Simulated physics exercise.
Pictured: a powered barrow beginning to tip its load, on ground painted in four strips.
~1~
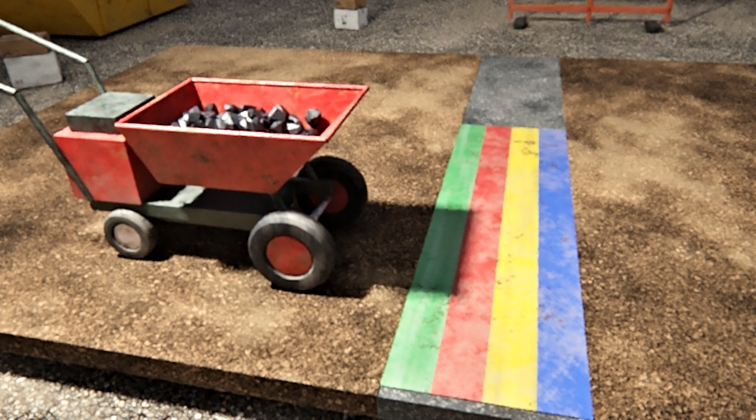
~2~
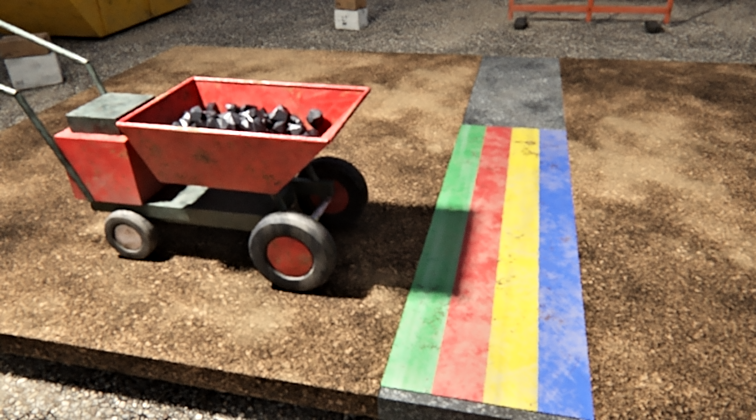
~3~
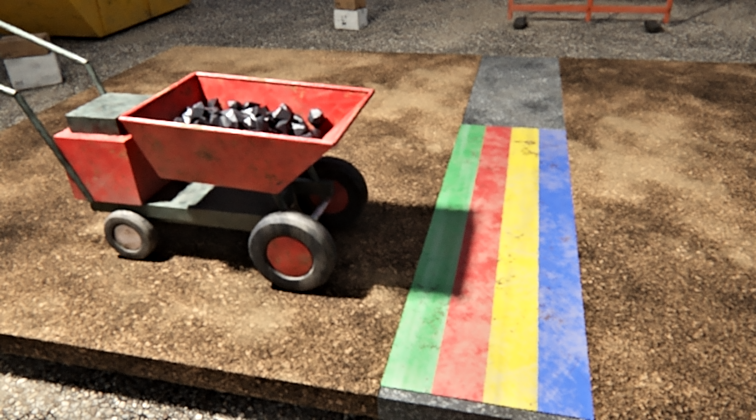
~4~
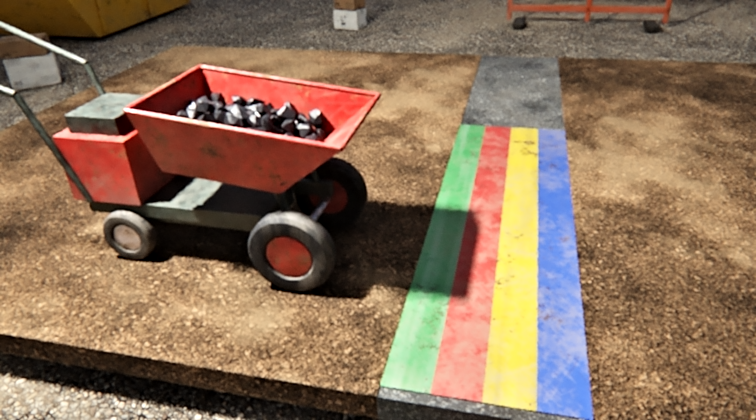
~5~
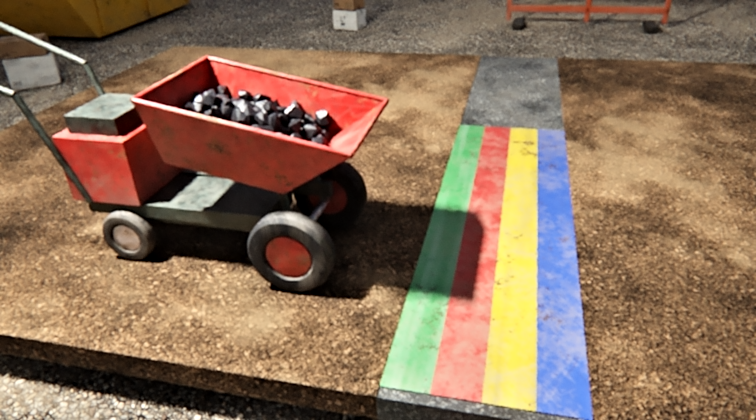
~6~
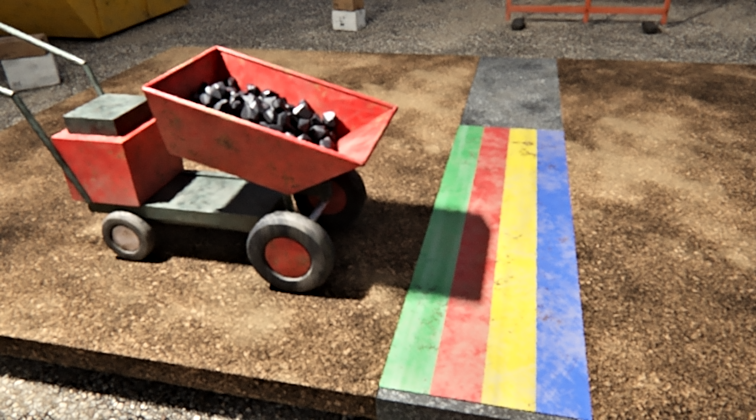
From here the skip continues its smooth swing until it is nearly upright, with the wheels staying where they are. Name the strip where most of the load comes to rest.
Red.
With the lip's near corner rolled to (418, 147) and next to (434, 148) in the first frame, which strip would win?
Taking them in order, it would be the blue strip and then blue.
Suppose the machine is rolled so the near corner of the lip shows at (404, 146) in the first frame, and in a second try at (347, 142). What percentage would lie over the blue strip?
About 30 % and 20 %.
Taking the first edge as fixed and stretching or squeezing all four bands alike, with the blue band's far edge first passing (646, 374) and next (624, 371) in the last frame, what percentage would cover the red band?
In turn, 30 and 40 in a hundred.
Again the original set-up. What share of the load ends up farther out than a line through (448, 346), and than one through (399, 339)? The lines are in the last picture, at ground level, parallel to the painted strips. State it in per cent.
Near 60 % and near 80 %, in that order.
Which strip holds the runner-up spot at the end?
Rank 2: Yellow.
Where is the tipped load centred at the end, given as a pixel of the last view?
Somewhere close to (491, 269) in the last picture.
Soon, skip tipped steeply; all in the skip.
A while on, skip tipped right over; about two thirds in the skip; a small part over the green strip; about a quarter over the red strip; a stray few over the yellow strip.
Towards the end, skip tipped right over; about a quarter in the skip; a small part over the green strip; about a third over the red strip; about a quarter over the yellow strip; a small part over the blue strip; a small part off the paint.
Finally, skip tipped right over; about a quarter in the skip; a small part over the green strip; about a third over the red strip; about a quarter over the yellow strip; a small part over the blue strip; a small part off the paint.
